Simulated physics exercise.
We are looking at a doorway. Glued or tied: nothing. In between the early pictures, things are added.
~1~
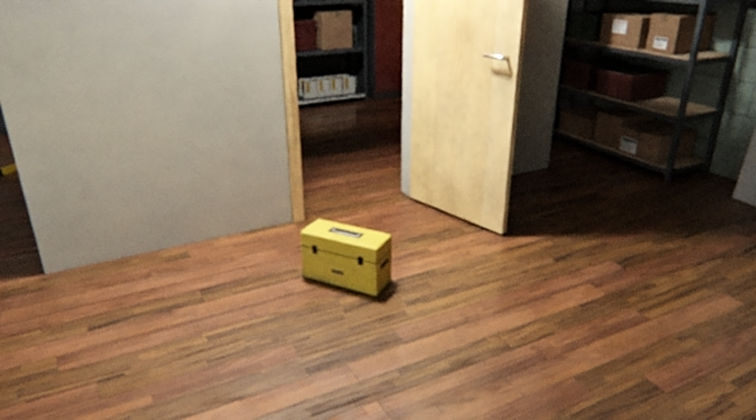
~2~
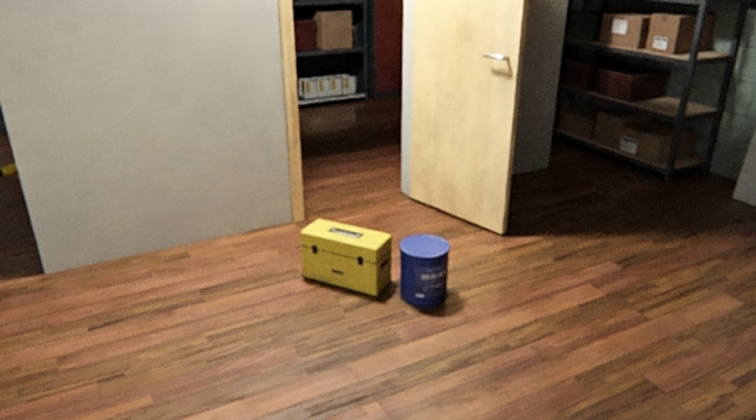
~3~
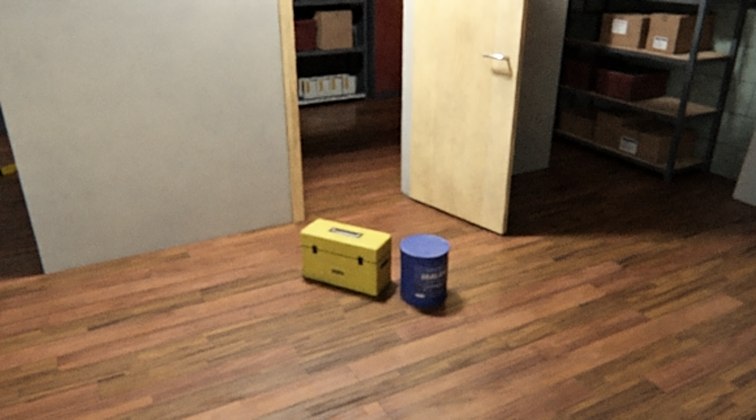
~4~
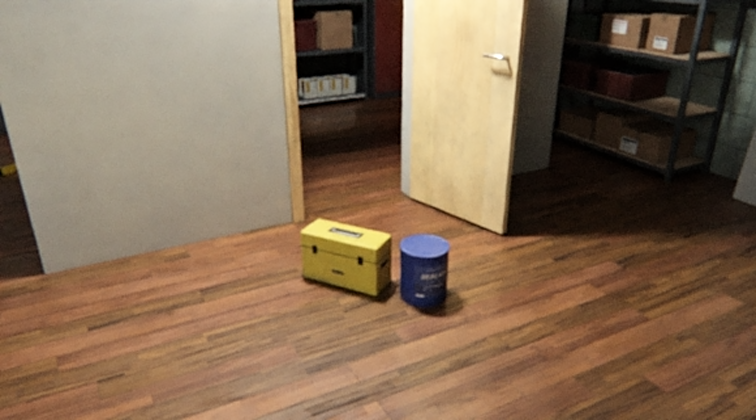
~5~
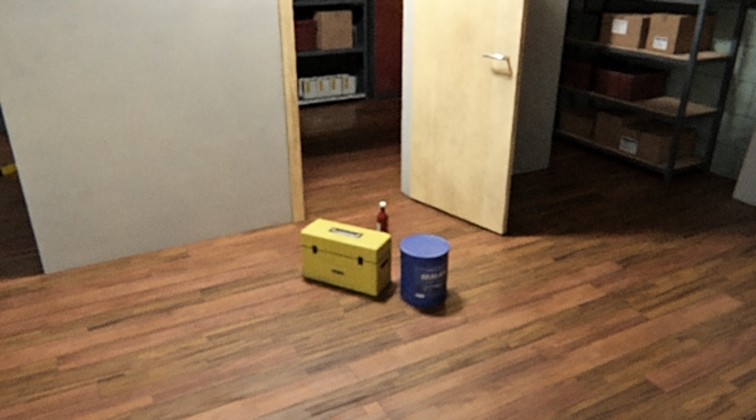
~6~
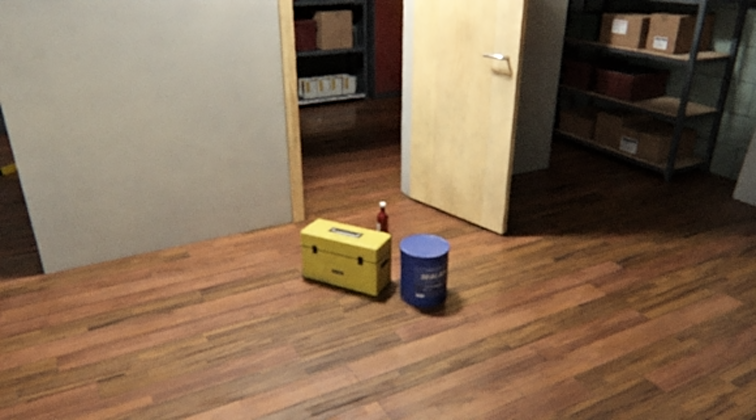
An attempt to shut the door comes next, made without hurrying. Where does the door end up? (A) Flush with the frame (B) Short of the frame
(A) Flush with the frame.
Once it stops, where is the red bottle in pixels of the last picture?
At about (313, 198).
Then, 1.70 s later than the last frame, door 37° open; red bottle moved well along near (366, 217).
Then, 2.30 s later than the last frame, door 7° open; red bottle moved well along near (325, 203).
When it is over, door 0° open; lying over on the floor, red bottle; the other 2 as before. End places, in pixels of the last picture, red bottle near (313, 198).
